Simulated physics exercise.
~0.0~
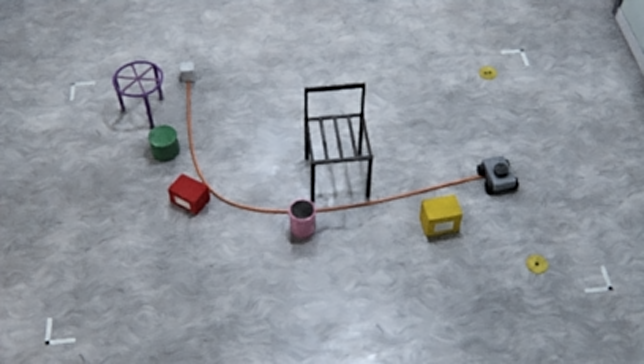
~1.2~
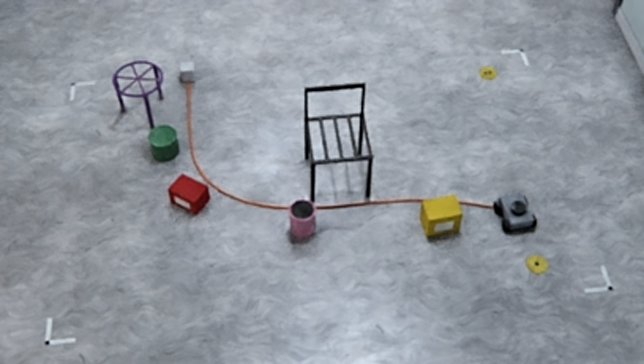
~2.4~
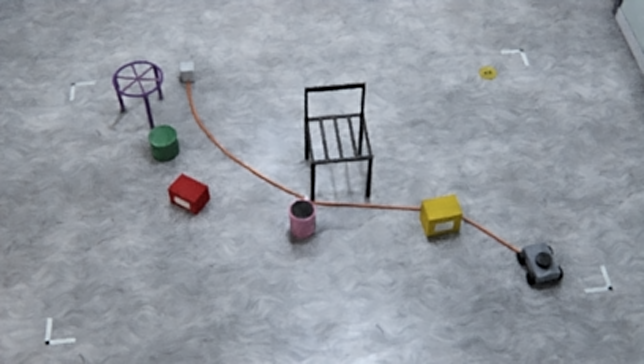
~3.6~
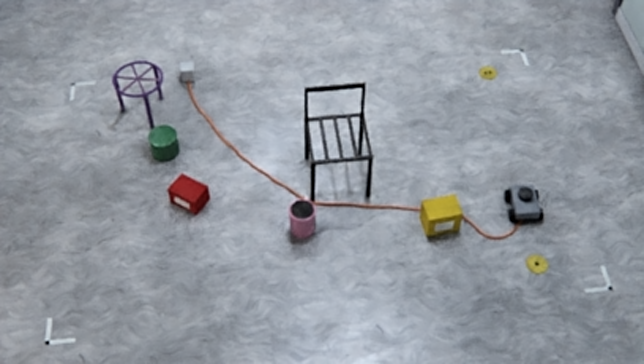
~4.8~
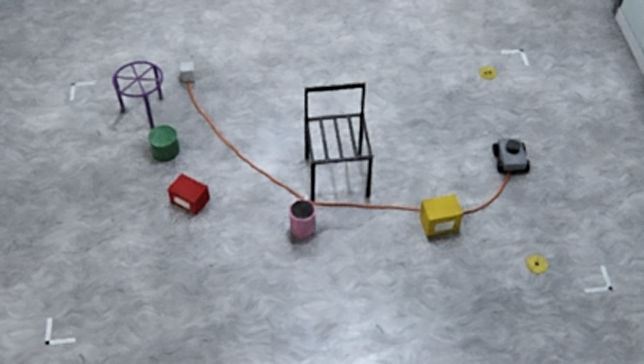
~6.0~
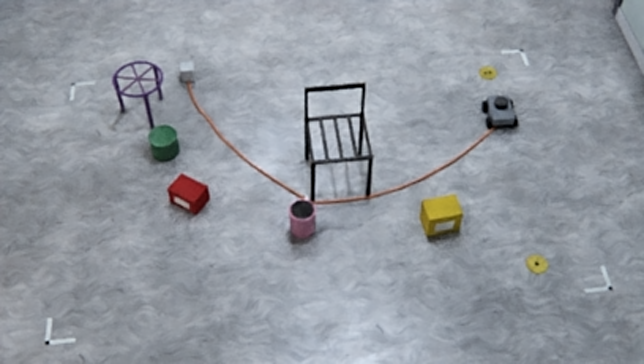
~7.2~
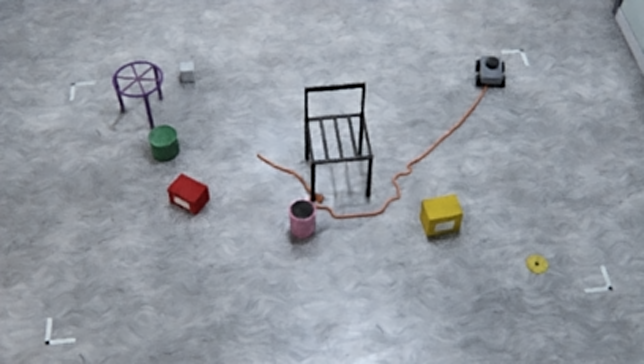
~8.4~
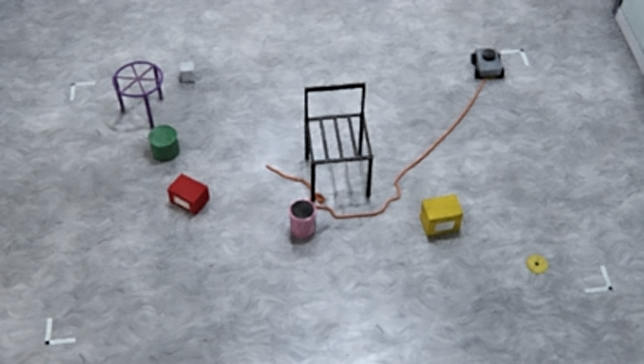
On a grey floor, a small cart trails an orange lead until its plug pulls free.
